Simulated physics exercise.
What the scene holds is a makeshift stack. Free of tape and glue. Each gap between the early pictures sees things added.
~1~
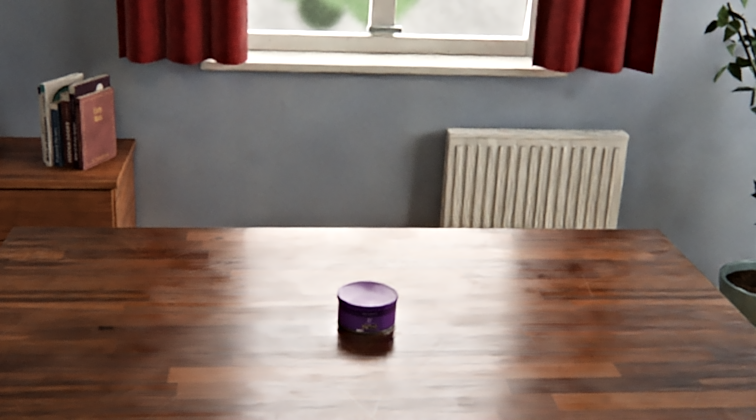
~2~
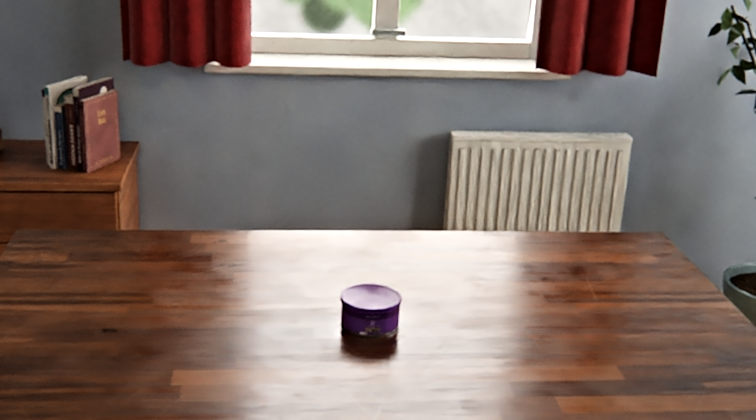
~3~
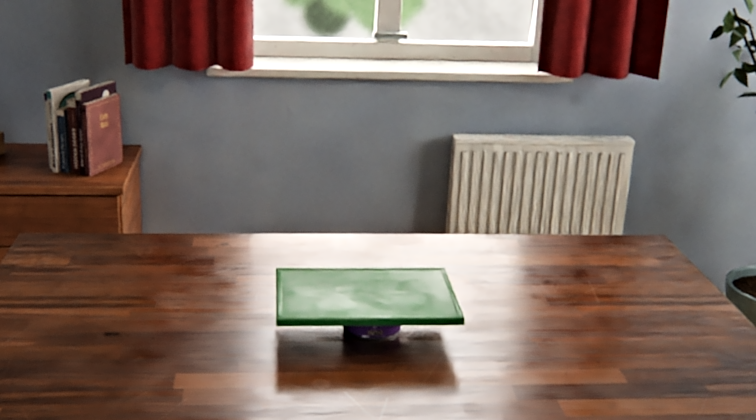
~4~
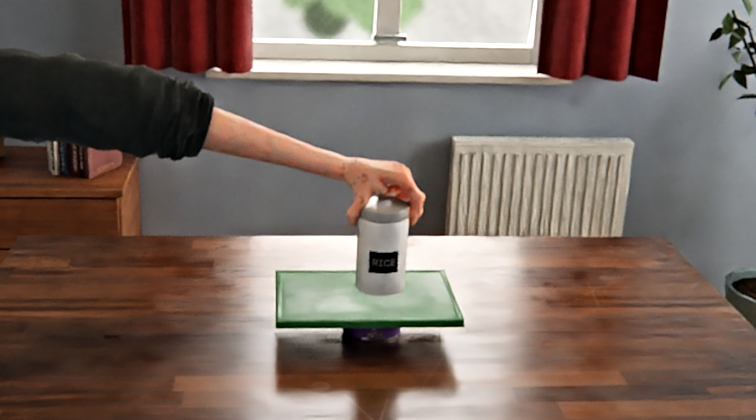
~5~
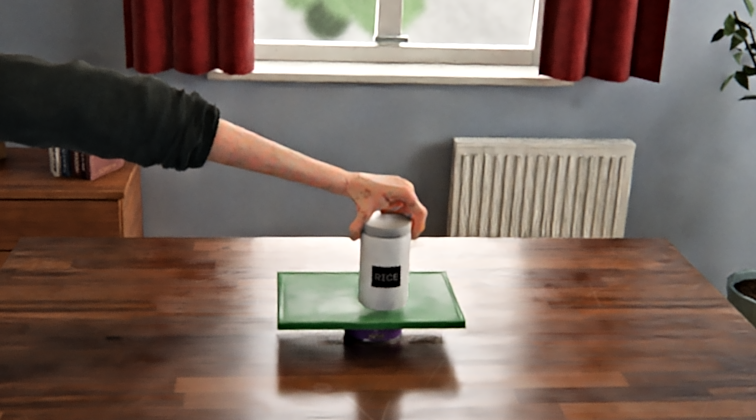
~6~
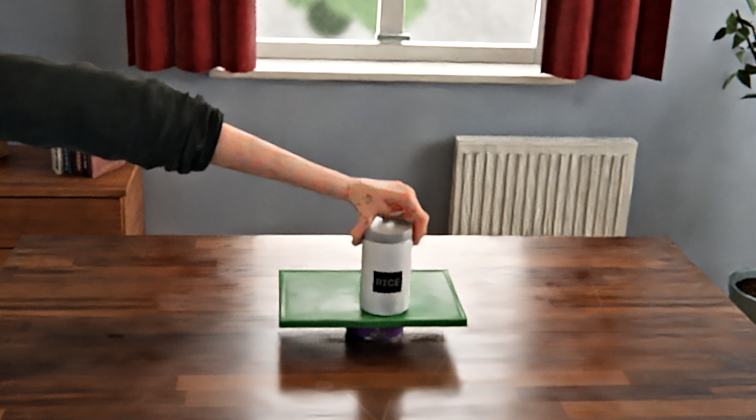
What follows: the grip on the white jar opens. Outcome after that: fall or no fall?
No fall.
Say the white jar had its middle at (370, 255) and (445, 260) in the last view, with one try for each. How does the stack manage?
Trial 1 - stable; trial 2 - collapsed.
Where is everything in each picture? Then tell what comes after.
The last thing is not in view yet; purple tub (367, 307), in the first frame.
The last thing is not in view yet; purple tub (370, 310), in the second frame.
The last thing is not in view yet, in the third frame.
Still above its spot; white jar (382, 246), in the fourth frame.
Still above its spot; white jar (385, 260), in the fifth frame.
In place under the hand; white jar (386, 266), in the sixth frame.
Then, 0.50 s past the last view, nothing moves.
Then, 1.20 s past the last view, white jar resting near (386, 266).
Finally, all 3 still in place. Final places as the last picture's camera would see them, white jar near (386, 266). The stack keeps its balance.
